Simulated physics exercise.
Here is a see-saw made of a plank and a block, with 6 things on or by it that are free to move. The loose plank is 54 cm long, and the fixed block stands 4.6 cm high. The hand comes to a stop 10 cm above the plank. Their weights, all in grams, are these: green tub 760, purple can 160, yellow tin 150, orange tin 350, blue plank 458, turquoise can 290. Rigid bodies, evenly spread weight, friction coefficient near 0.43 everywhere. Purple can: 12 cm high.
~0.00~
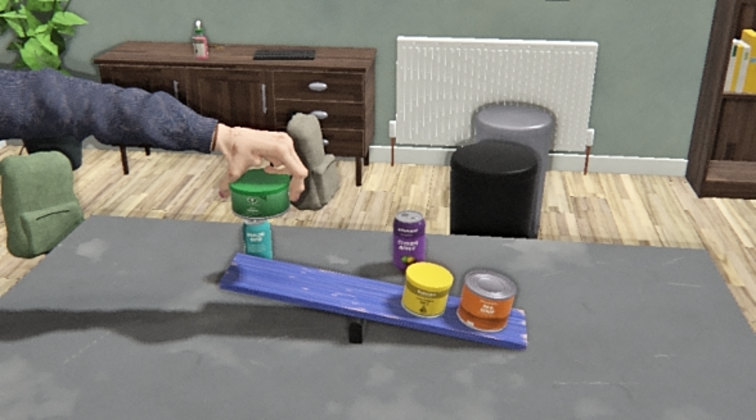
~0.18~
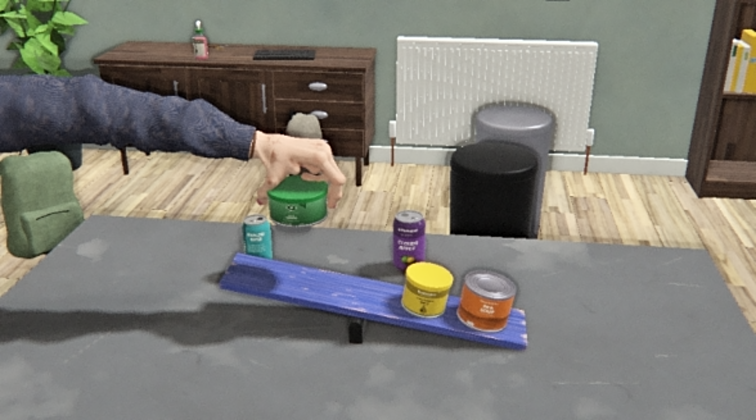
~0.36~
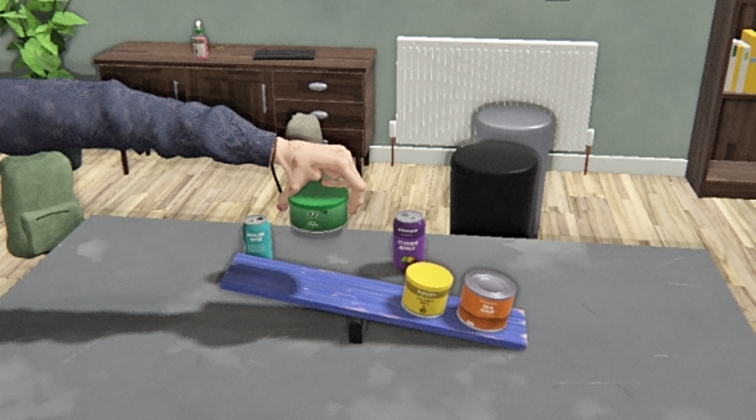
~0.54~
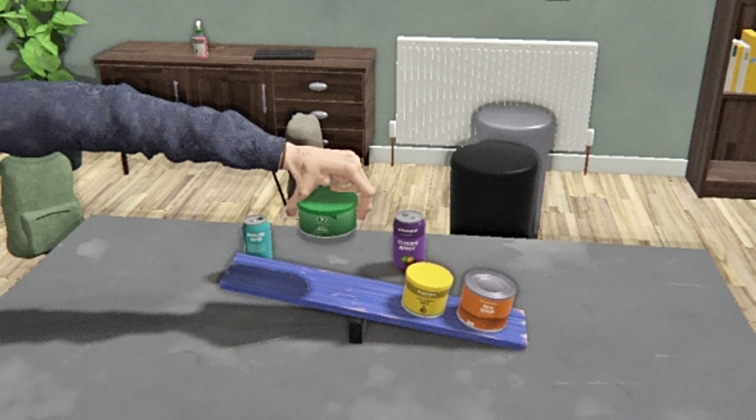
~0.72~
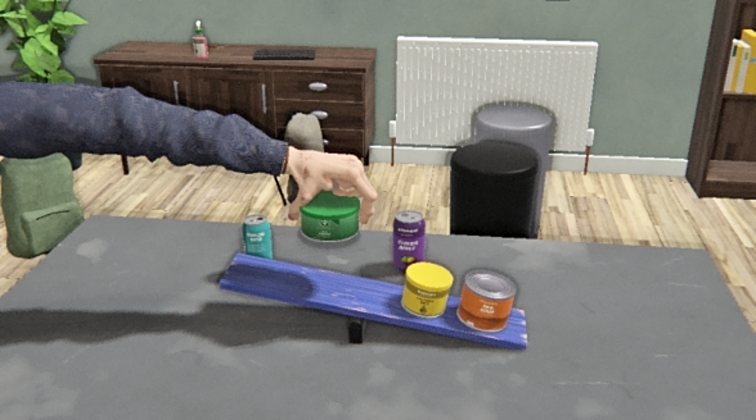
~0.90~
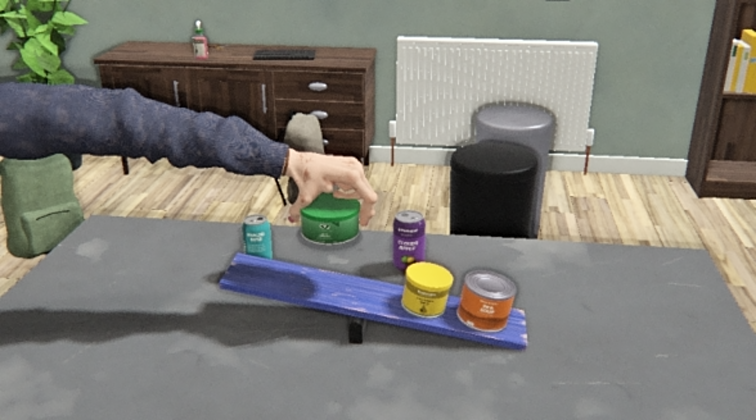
An arm in a dark blue sleeve reaches in from the left over a grey table in a room with a wooden cabinet and white radiator, seen from slightly above. A tilted blue plank rests on a small block, with yellow and orange tins on its lower right end and turquoise and purple cans behind. The hand carries a green tub rightward, slowing until it hovers nearly still, while everything else and the view stay put.
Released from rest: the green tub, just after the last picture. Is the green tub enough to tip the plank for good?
At the end of it all the plank remains as it started.
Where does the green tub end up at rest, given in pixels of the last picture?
Close to (337, 276).
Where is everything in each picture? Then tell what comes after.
In the first frame, 13 cm still to go; green tub (260, 194); purple can (409, 242).
In the second frame, 6 cm still to go; green tub (298, 201); orange tin (486, 301).
In the third frame, 3 cm still to go; green tub (318, 207); turquoise can (257, 247).
In the fourth frame, 1 cm still to go; green tub (327, 212); yellow tin (426, 290).
The fifth frame shows poised above the raised end; green tub (330, 217); blue plank (376, 300).
The sixth frame shows poised above the raised end; green tub (330, 219); purple can (409, 242).
Around 1.10 s, plank at 9°, leaning as at the start; green tub shifted 5 cm near (331, 244).
Around 1.20 s, plank at 5°, leaning as at the start; green tub at 5° to upright near (334, 277); orange tin at 4° to upright; yellow tin at 4° to upright.
Finally (2.0 s), plank at 9°, leaning as at the start; not toppled but over 4 cm from the start, green tub; the other 5 still in place (within 4 cm). Final places as that camera would see them, green tub near (337, 276). The plank lies as before.
